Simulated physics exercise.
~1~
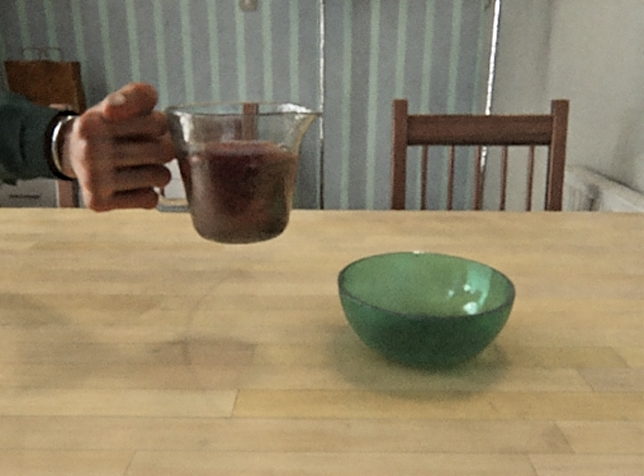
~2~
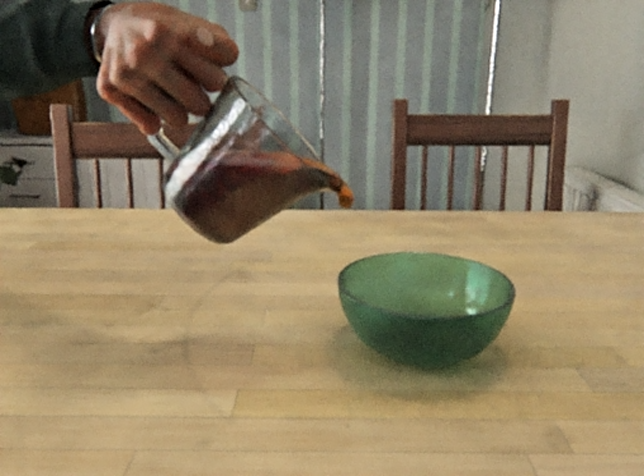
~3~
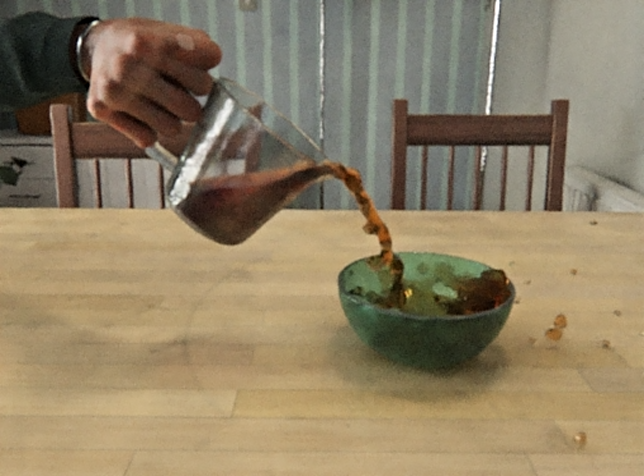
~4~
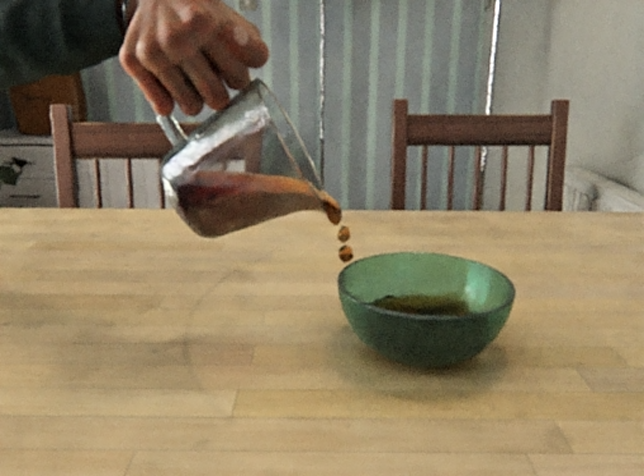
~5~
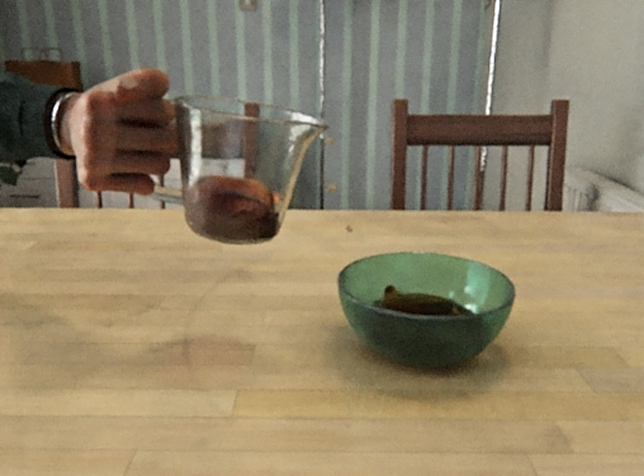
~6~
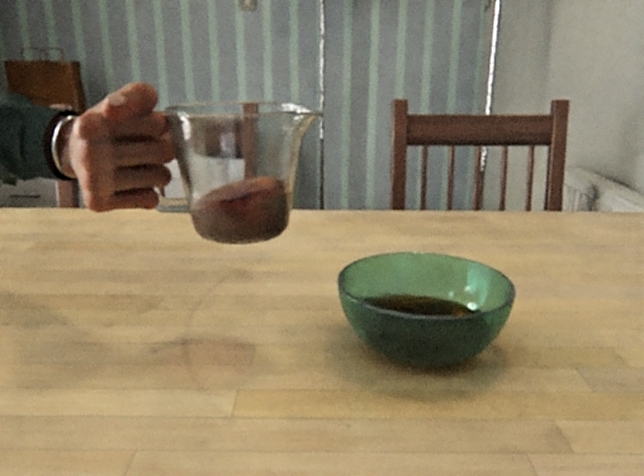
A hand tipped a glass jug of dark tea and poured it into an empty green bowl on a wooden table, splashing a little over the side, then levelled the jug, leaving some tea in both.
